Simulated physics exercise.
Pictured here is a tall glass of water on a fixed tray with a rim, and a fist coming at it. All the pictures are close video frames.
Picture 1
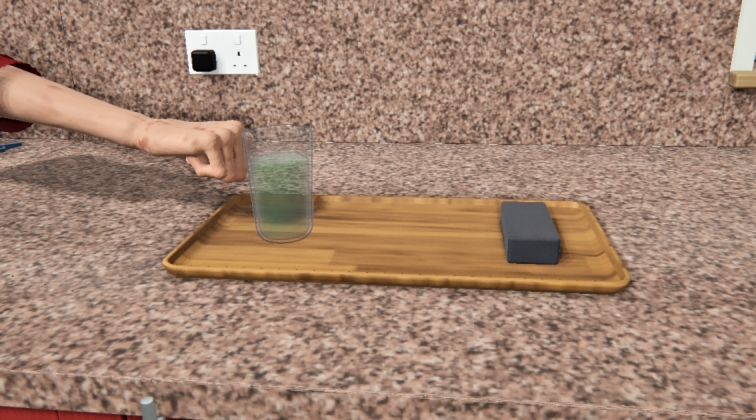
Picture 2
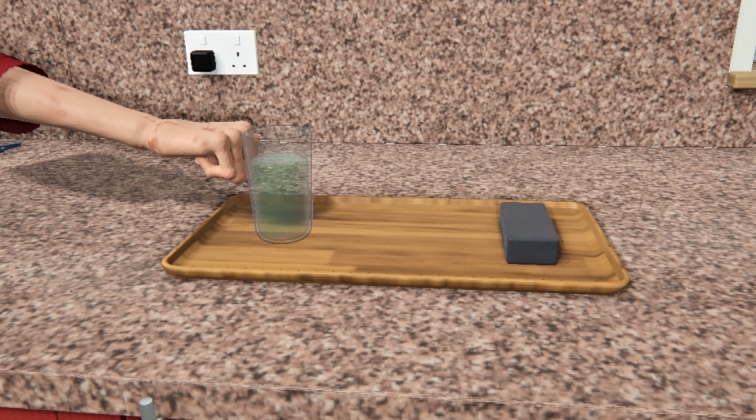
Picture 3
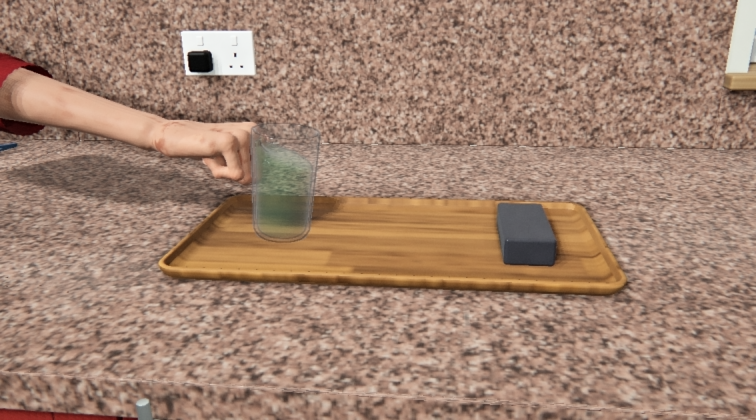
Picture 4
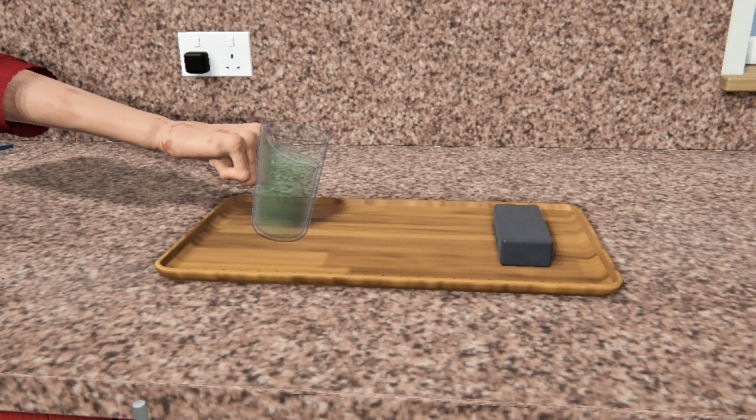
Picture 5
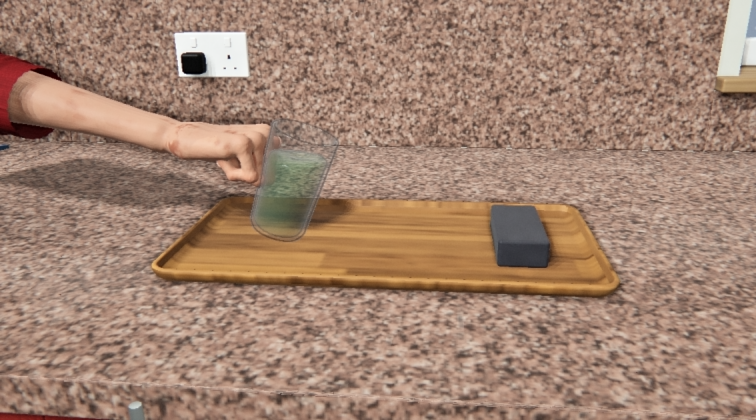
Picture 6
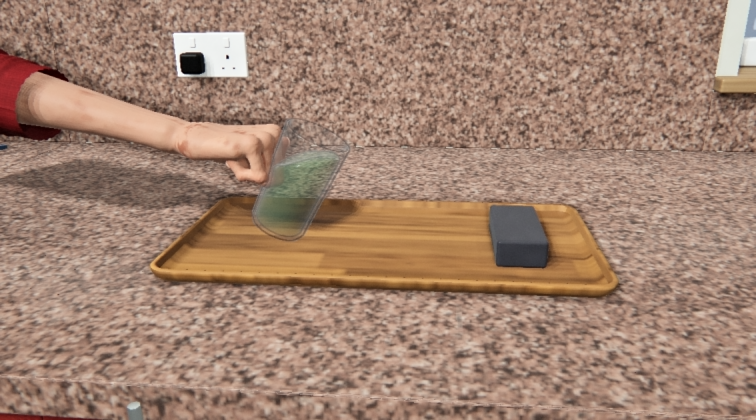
On a speckled pinkish-brown stone counter, seen from the front and slightly above, a wooden tray lies below a wall socket with a black plug. A clear glass of cloudy green liquid stands at the tray's left, and a dark grey block sits at its right. A fist on a red-sleeved arm presses the glass's upper left side, and the glass leans steadily rightward, its liquid shifting, while the view drifts very slightly.
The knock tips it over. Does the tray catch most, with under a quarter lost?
Tray loses under a quarter.
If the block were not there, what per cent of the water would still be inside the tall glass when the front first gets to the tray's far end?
55 %.
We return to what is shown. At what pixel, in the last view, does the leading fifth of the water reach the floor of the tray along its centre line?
I'd mark it somewhere roughly at pixel (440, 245).
A moment on, the tall glass lies on its side and 100 per cent is in the glass, 0 on the tray and 0 above or beyond its rim.
Next, the tall glass lies on its side and 66 per cent is in the glass, 26 on the tray and 8 above or beyond its rim.
Then the tall glass lies on its side and 38 per cent is in the glass, 32 on the tray and 29 above or beyond its rim.
Later the tall glass lies on its side and 21 per cent is in the glass, 64 on the tray and 15 above or beyond its rim.
In the end 85 per cent is held by tray and glass, 15 is off the tray.
